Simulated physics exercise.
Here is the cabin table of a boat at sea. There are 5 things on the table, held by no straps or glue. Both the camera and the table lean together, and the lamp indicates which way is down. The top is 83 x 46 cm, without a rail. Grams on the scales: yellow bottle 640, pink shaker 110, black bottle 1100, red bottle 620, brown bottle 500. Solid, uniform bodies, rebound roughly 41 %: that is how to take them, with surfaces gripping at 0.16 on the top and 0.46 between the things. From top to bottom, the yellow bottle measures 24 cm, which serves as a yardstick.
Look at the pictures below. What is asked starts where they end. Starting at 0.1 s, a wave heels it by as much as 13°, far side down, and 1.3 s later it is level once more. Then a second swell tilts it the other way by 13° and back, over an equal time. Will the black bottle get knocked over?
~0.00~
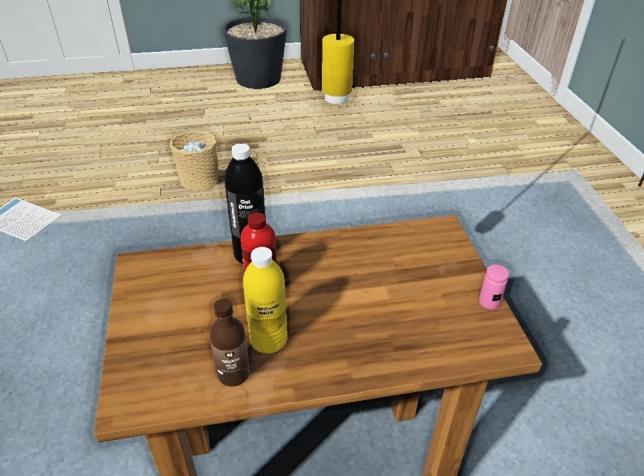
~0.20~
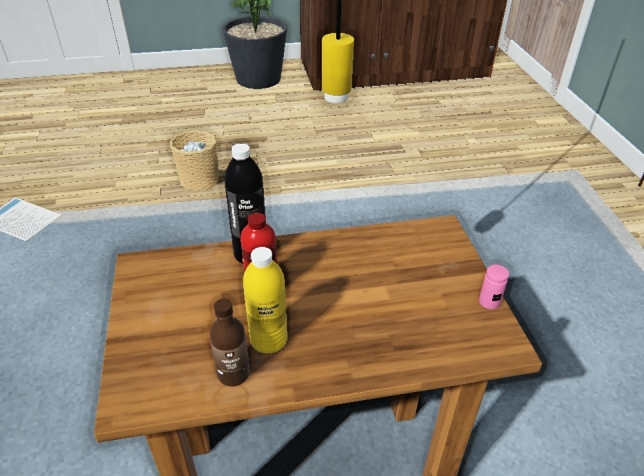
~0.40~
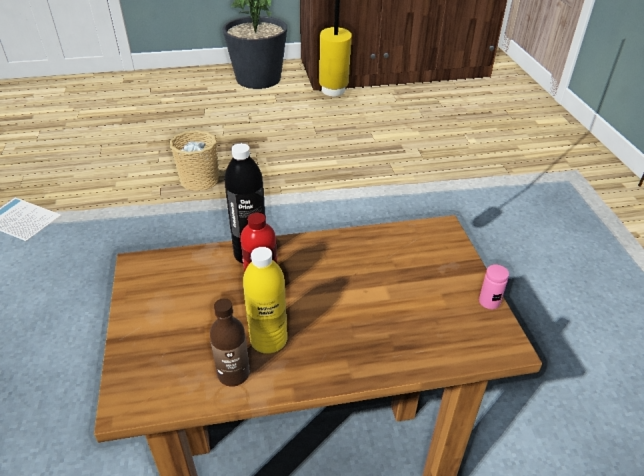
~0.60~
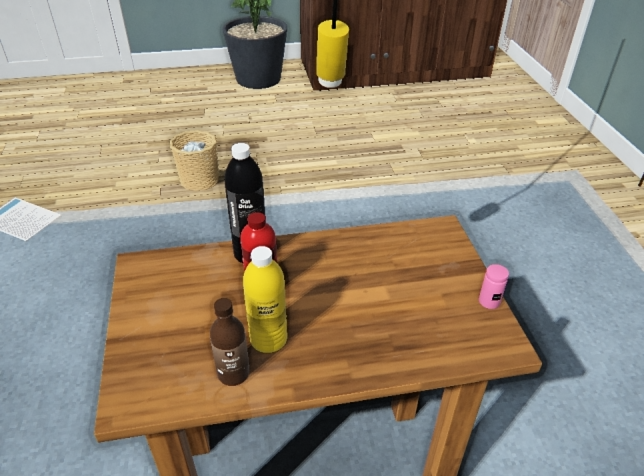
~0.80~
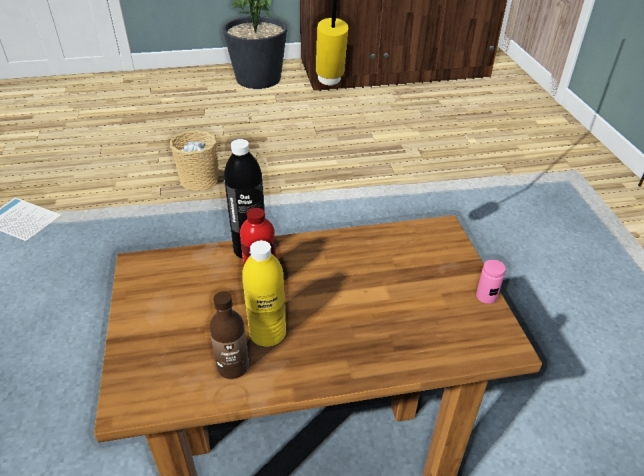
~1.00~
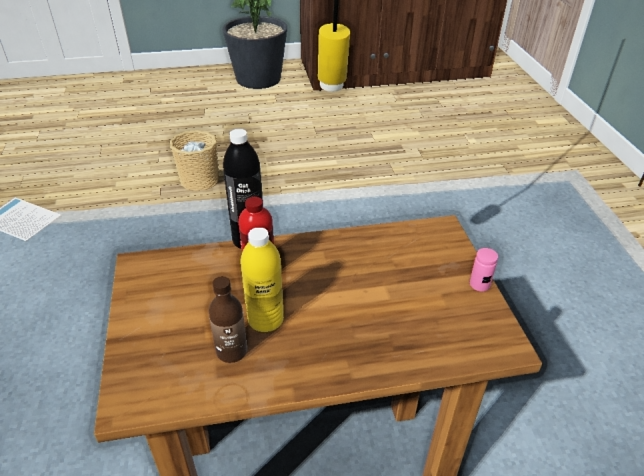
I expect it to fall.
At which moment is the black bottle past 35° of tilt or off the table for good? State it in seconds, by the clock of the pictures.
Near 1.0 s on the clock.
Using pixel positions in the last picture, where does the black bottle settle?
At pixel (257, 336) or so, give or take.
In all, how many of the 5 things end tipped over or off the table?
1.
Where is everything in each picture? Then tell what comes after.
In the first frame, boat level; black bottle (246, 205); yellow bottle (265, 300).
In the second frame, heel 1°, far side down; brown bottle (229, 341).
In the third frame, heel 6°, far side down; yellow bottle (265, 300); pink shaker (494, 287).
In the fourth frame, heel 11°, far side down; brown bottle (229, 341).
In the fifth frame, heel 13°, far side down; yellow bottle (264, 293) 2 cm from its spot; pink shaker (491, 282) 2 cm from its spot.
In the sixth frame, heel 9°, far side down; black bottle (244, 190) 6 cm from its spot.
By 1.40 s, boat level; black bottle now off the table; yellow bottle 10 cm from its spot; red bottle 9 cm from its spot.
By 2.00 s, heel 13°, near side down; yellow bottle 9 cm from its spot; red bottle 9 cm from its spot; brown bottle 9 cm from its spot.
When it is over (3.2 s), off the table and tipped over, black bottle; the other 4 within 5 cm of the start. End places, in pixels of the last picture, black bottle near (257, 337).
